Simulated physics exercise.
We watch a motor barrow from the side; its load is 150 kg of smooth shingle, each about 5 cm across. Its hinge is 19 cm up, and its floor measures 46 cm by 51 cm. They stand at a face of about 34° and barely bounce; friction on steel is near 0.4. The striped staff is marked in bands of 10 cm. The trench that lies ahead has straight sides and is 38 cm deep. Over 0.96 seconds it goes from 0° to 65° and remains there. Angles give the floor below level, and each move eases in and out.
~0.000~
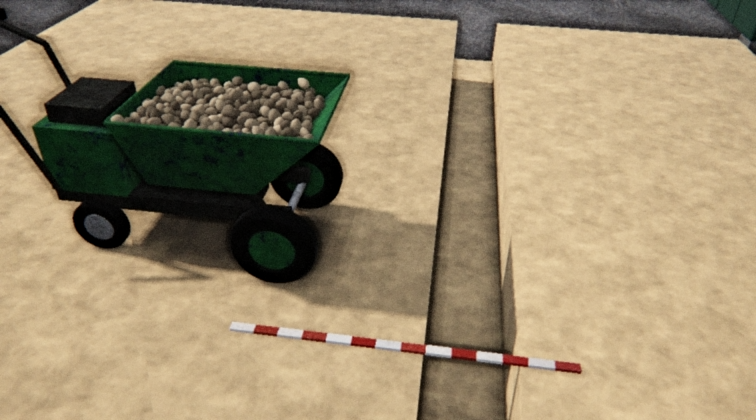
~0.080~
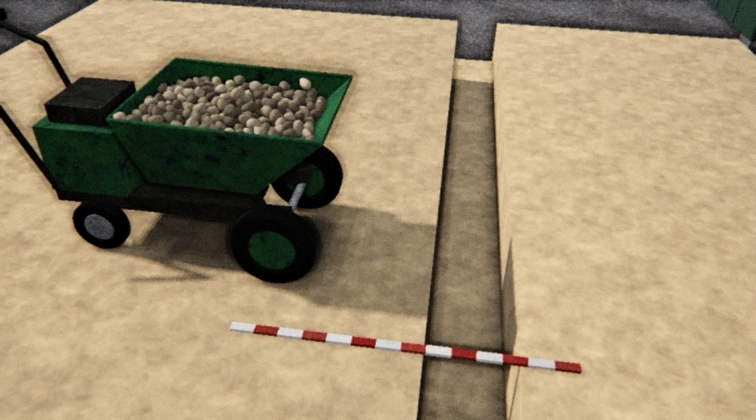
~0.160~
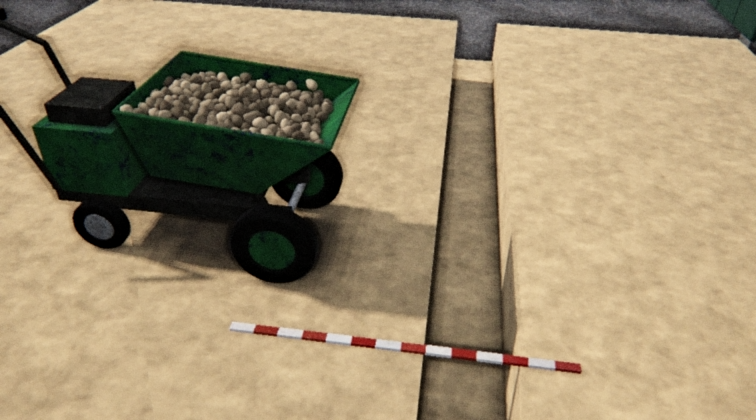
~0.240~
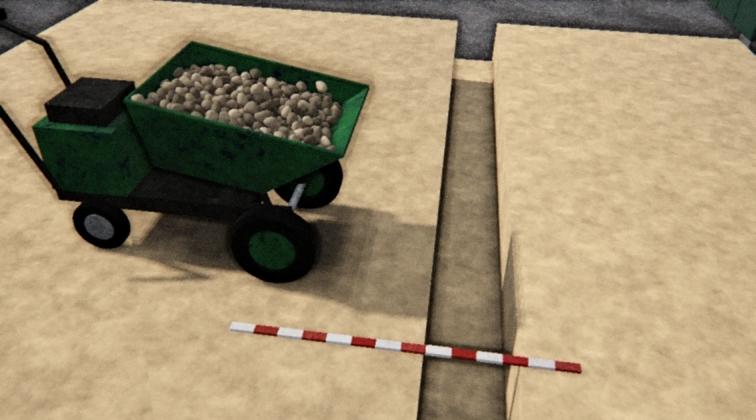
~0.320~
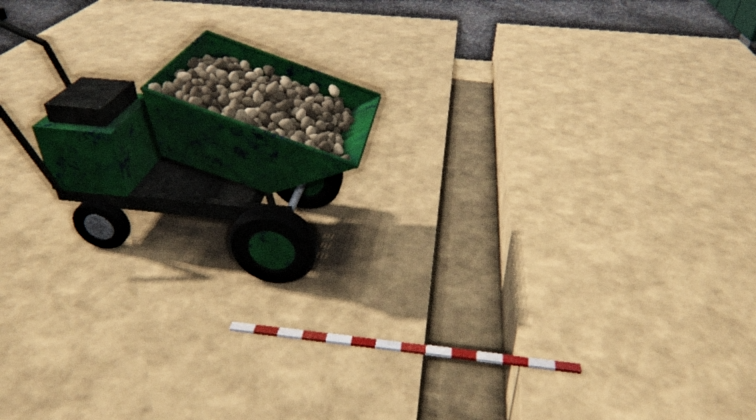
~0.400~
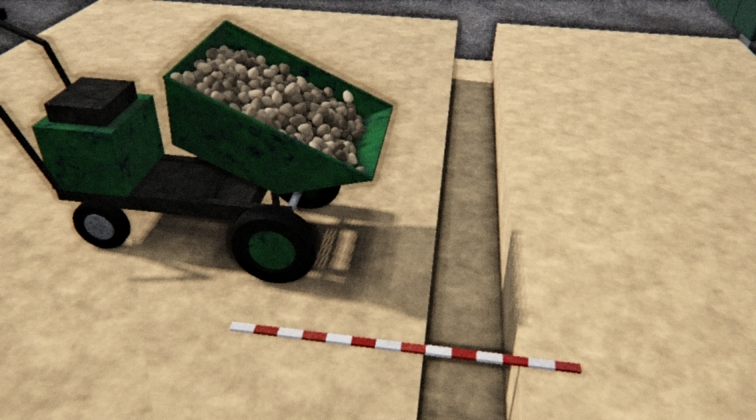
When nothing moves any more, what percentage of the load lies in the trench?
99 %.
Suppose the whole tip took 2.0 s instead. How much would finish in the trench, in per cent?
Trench share: Approx. 100%.
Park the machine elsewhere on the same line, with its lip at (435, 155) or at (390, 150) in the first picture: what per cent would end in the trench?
Around 15 and then 50 percent.
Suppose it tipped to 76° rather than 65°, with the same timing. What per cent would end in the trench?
Roughly 100 percent.
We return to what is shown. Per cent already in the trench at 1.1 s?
Some 35 per cent of the load by that point.
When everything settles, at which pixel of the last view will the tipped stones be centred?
I'd point somewhere around (469, 304).
After 0.7 s the floor is at 55°; 100 % in the skip; the foremost stones are at (406, 202).
After 1.1 s the floor is at 65°; 62 % in the skip, 3 % short of the trench, 35 % in the trench; the foremost stones are at (500, 301).
After 1.4 s the floor is at 65°; 21 % in the skip, 3 % short of the trench, 75 % in the trench, 1 % past the trench; the foremost stones are at (587, 303).
After 3.4 s the floor is at 65°; 0 % in the skip, 99 % in the trench, 1 % past the trench; the foremost stones are at (658, 318).
